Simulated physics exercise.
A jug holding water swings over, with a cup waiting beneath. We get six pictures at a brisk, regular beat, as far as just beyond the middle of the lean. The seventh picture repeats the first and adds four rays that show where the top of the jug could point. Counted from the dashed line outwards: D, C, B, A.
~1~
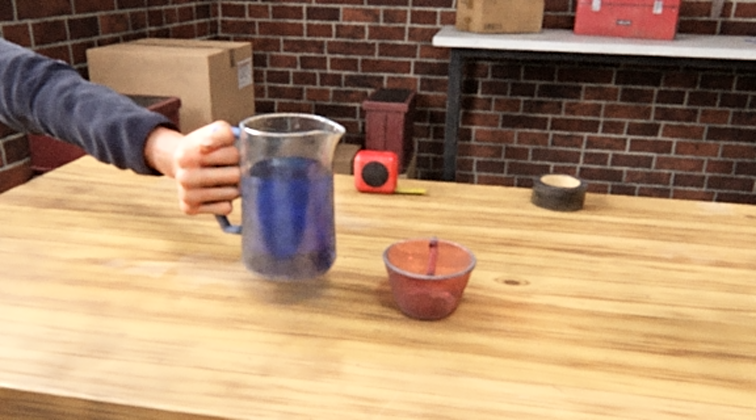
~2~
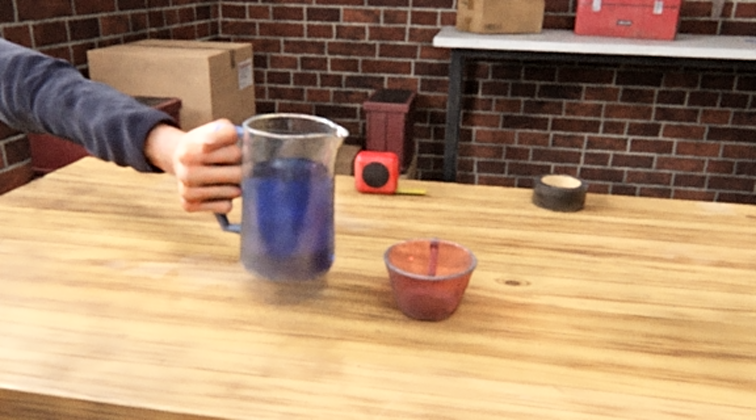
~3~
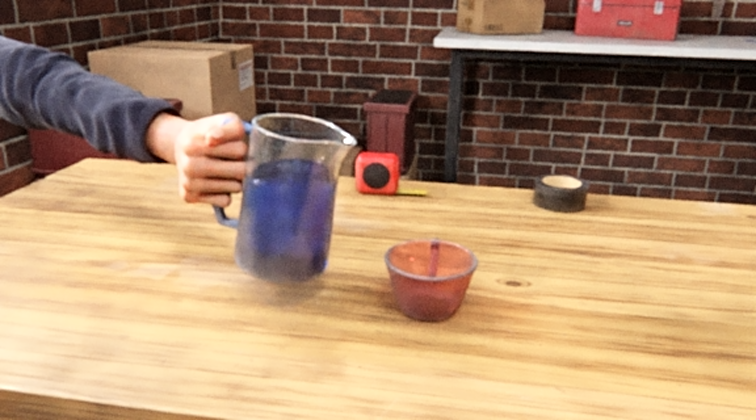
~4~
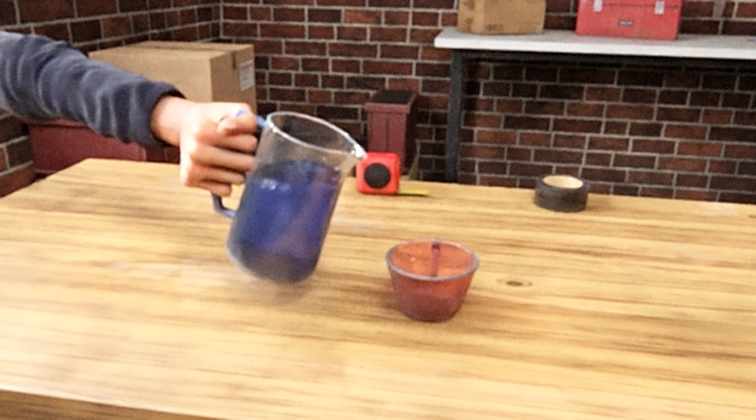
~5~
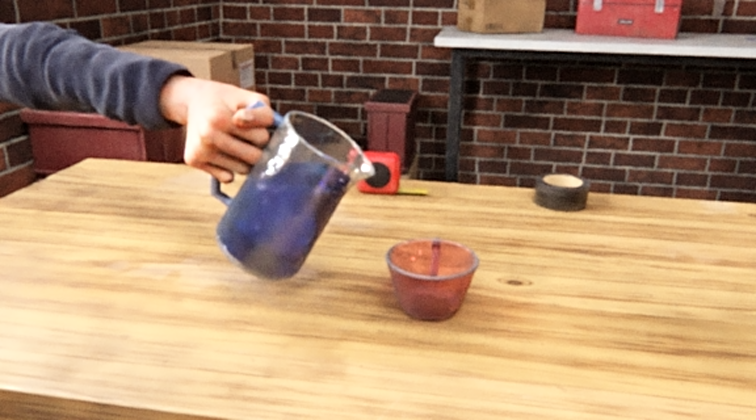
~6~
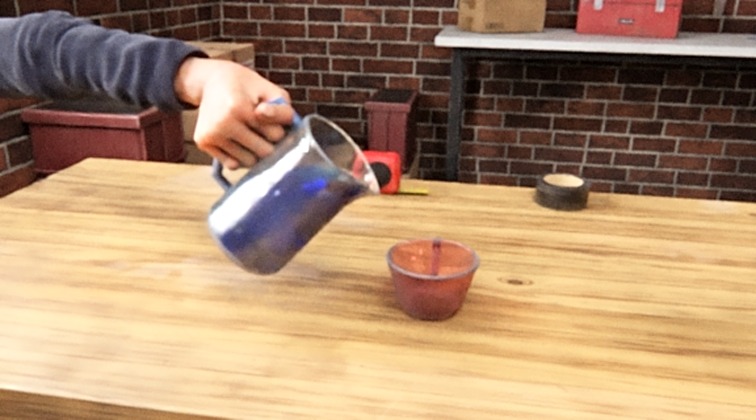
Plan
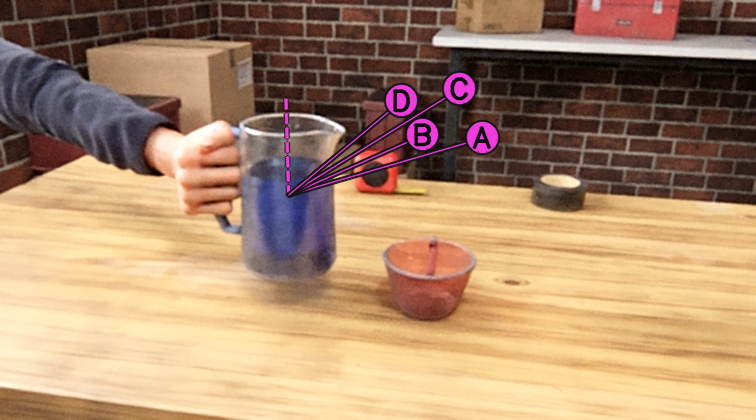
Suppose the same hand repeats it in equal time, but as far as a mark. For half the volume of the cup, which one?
Mark B.
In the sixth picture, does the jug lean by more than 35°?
Yes.
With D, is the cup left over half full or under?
Under.
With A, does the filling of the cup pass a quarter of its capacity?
Yes, clearly.
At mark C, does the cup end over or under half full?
Under.
On the marked copy, A at (466, 143); B at (407, 142); C at (445, 97); D at (388, 112).
With A, the cup ends with about 83 % of what it can hold.
With B, the cup ends with about 47 % of what it can hold.
With C, the cup ends with about 22 % of what it can hold.
With D, the cup ends with about 7 % of what it can hold.
